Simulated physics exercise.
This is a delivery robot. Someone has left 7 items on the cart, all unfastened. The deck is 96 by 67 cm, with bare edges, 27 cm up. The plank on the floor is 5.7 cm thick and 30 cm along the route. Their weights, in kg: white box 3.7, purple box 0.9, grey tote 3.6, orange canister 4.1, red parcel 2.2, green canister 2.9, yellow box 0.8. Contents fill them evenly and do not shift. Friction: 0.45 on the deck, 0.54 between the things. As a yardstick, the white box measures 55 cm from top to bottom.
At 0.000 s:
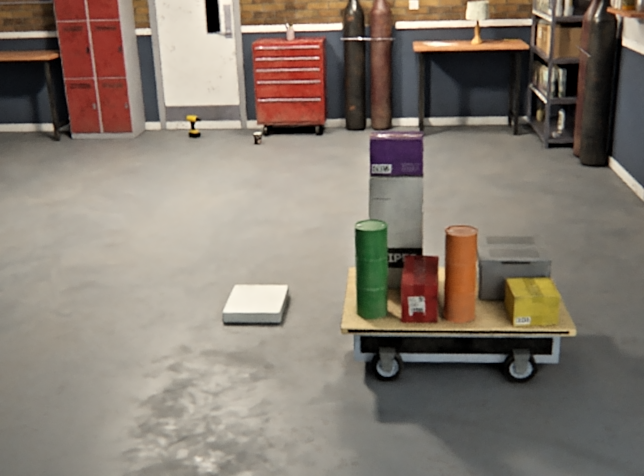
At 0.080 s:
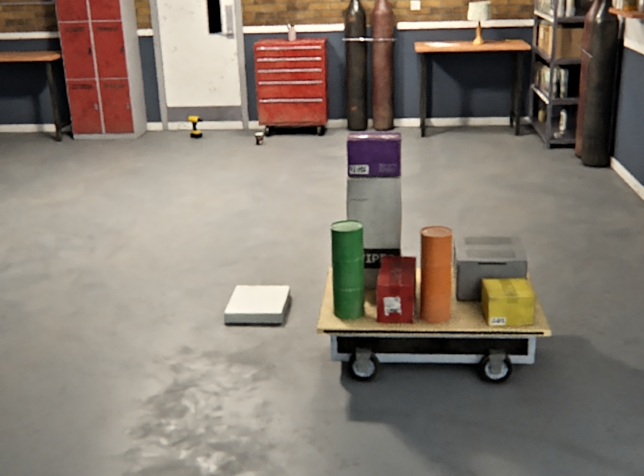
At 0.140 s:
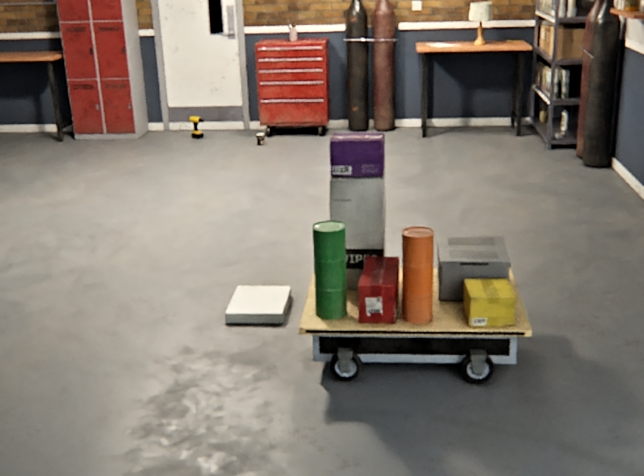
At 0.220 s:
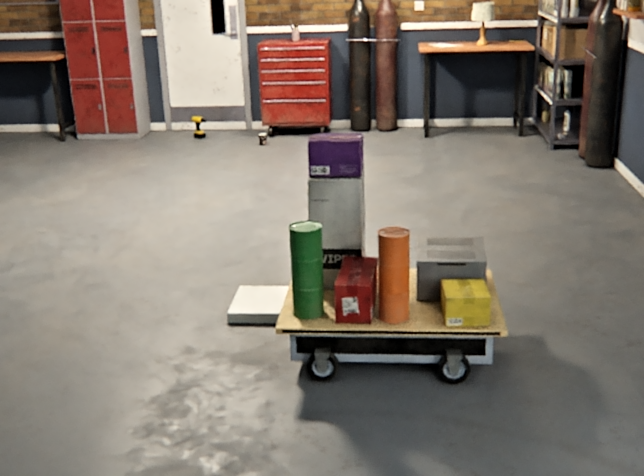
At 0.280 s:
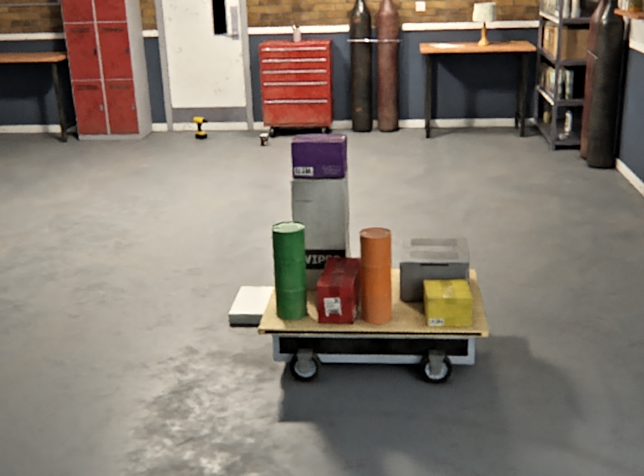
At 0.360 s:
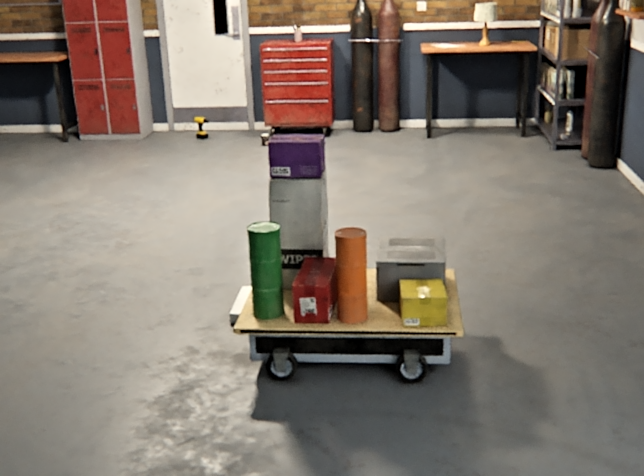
To begin with, a wheeled cart loaded with canisters, boxes and a grey tote, including a purple box atop a tall white one, stands right of a flat pale slab on a workshop floor. The cart rolls steadily left, its load staying in place, and gradually covers most of the slab from view.
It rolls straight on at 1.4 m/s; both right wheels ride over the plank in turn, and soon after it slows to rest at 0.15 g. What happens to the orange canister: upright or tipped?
The orange canister is still upright.
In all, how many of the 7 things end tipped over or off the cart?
In all, 3.
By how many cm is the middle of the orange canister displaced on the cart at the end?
Some 0 cm.
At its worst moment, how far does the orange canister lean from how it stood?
About 8°.
After 0.66 s, 92 cm covered; purple box 28° off upright; white box 25° off upright; green canister 21° off upright.
After 1.16 s, 162 cm covered; green canister now off the cart; orange canister 7° off upright near (101, 275); purple box on its side.
After 1.76 s, 224 cm covered; purple box now off the cart; orange canister 6° off upright; white box 57° off upright.
In the end (3.0 s), off the cart and tipped over, purple box and green canister; toppled on the cart, white box; the other 4 under 10 cm from the start.
